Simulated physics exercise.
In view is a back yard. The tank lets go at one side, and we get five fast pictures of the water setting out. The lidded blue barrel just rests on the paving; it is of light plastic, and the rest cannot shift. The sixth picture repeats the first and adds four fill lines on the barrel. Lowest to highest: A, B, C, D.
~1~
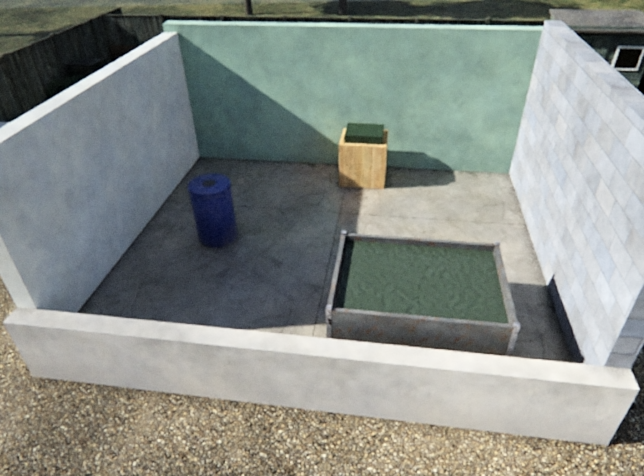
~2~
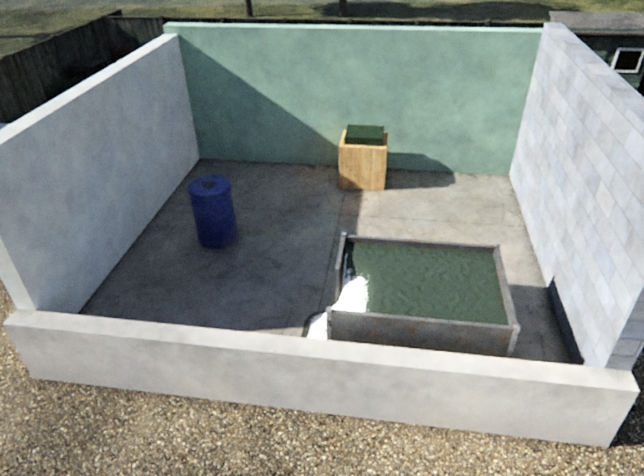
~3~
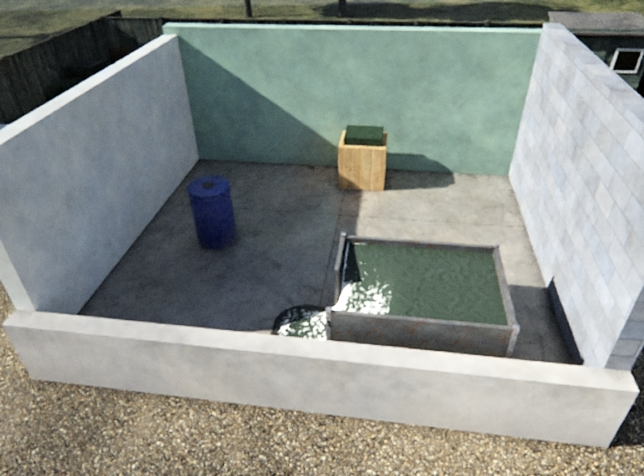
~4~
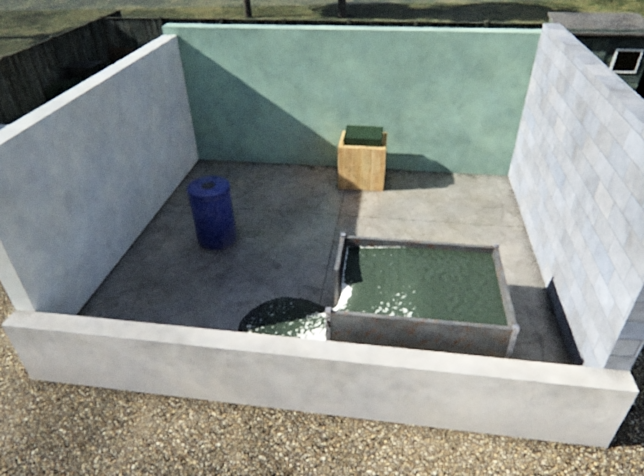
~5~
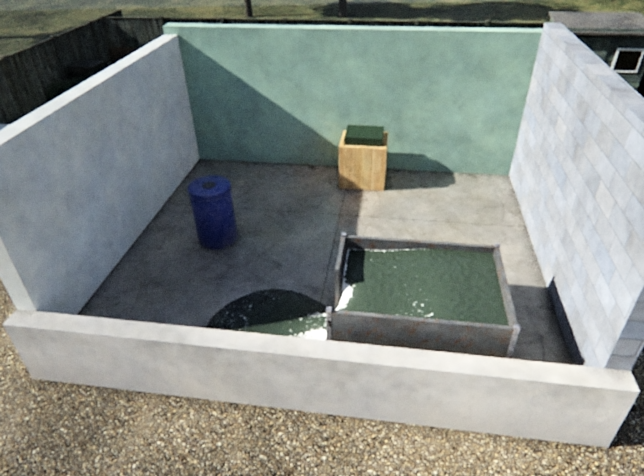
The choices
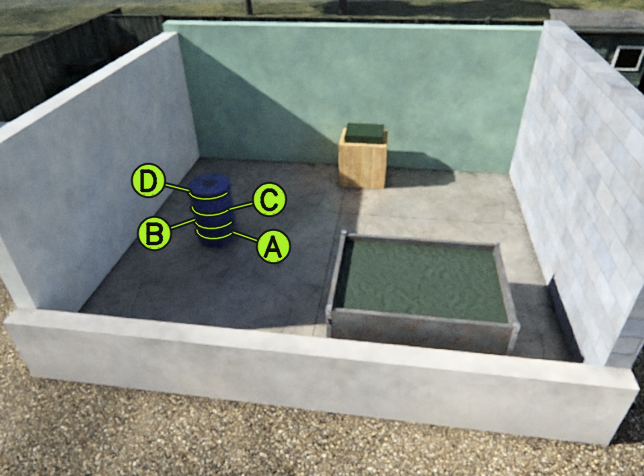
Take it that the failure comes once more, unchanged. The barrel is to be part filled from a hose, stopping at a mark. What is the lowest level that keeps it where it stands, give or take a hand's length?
Go for A.
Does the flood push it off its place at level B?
No, not at all.
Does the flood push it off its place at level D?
No.
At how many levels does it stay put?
All four.
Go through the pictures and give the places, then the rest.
Lid of the blue barrel at (209, 184); tank full, its middle at (419, 280).
Water covers 1 % of the ground, mostly out of sight from here.
Water covers 2 % of the ground and is seen nearest the barrel at (299, 309).
Water covers 4 % of the ground and is seen nearest the barrel at (268, 306).
Lid of the blue barrel at (209, 186); water covers 6 % of the ground and is seen nearest the barrel at (246, 300).
On the marked copy, A at (210, 238); B at (208, 228); C at (206, 215); D at (203, 198); from the bottom up A, B, C, D.
With A, it does not move.
With B, it does not move.
With C, it does not move.
With D, it does not move.
